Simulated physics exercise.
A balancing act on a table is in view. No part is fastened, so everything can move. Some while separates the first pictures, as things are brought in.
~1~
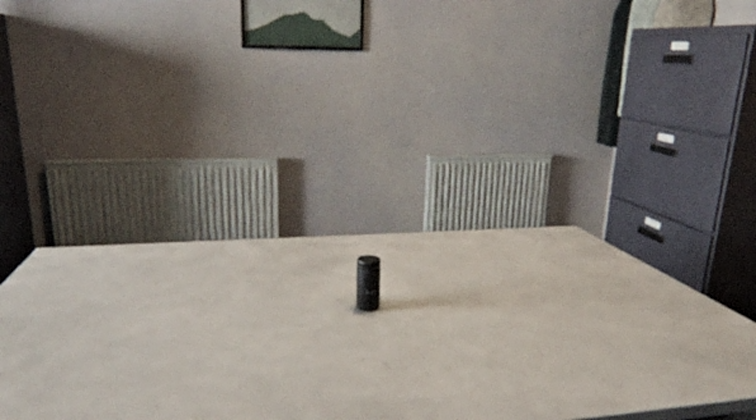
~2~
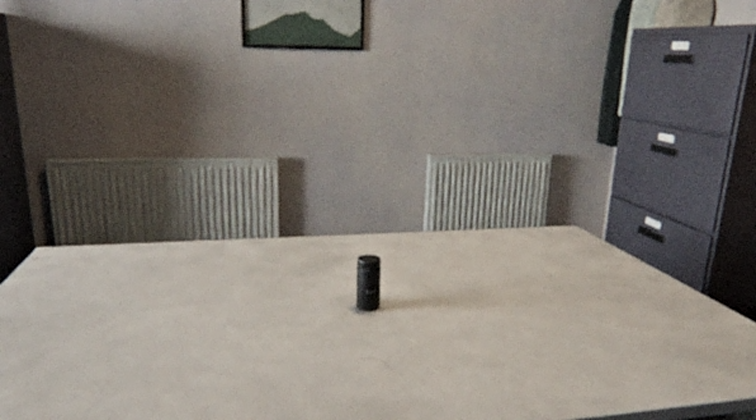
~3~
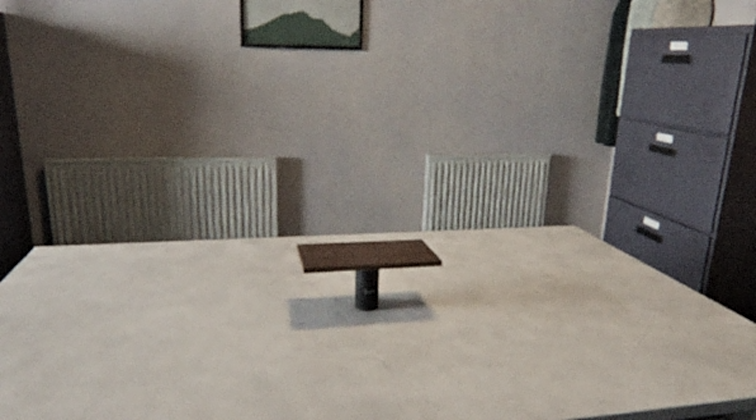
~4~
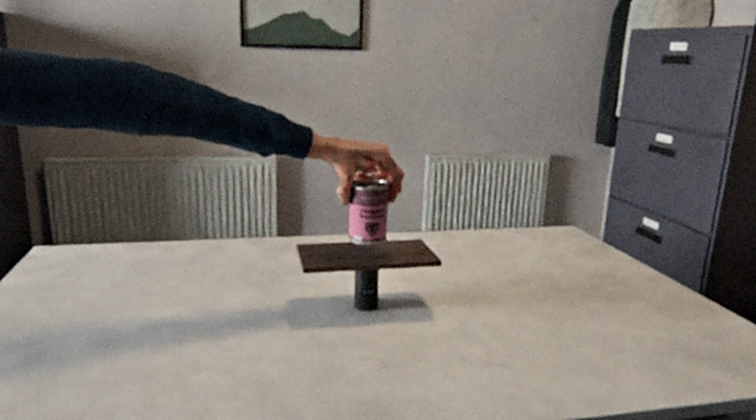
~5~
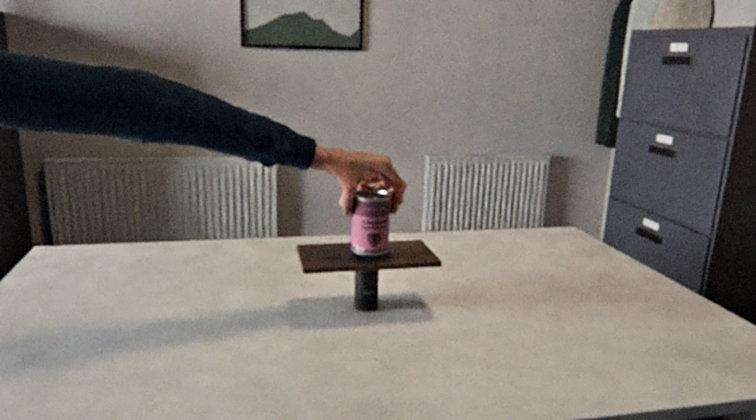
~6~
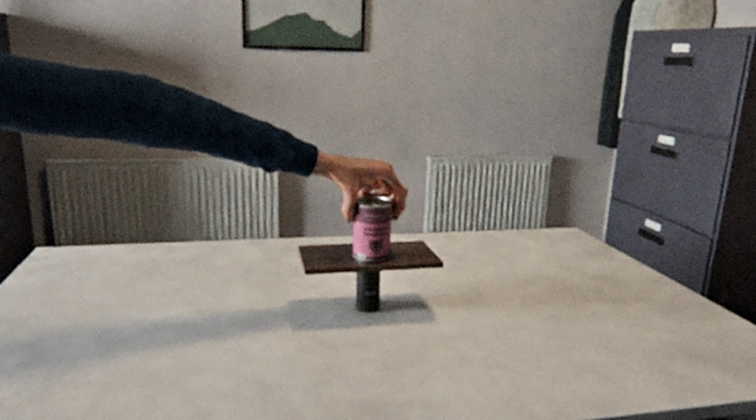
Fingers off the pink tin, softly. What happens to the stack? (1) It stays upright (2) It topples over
It stays upright.
Then, 0.20 s after the last picture, nothing has stirred.
Then, 0.40 s after the last picture, pink tin resting near (372, 229).
At rest, all 3 in place. Seen from the same camera at the end, pink tin near (372, 229). The stack stays up.
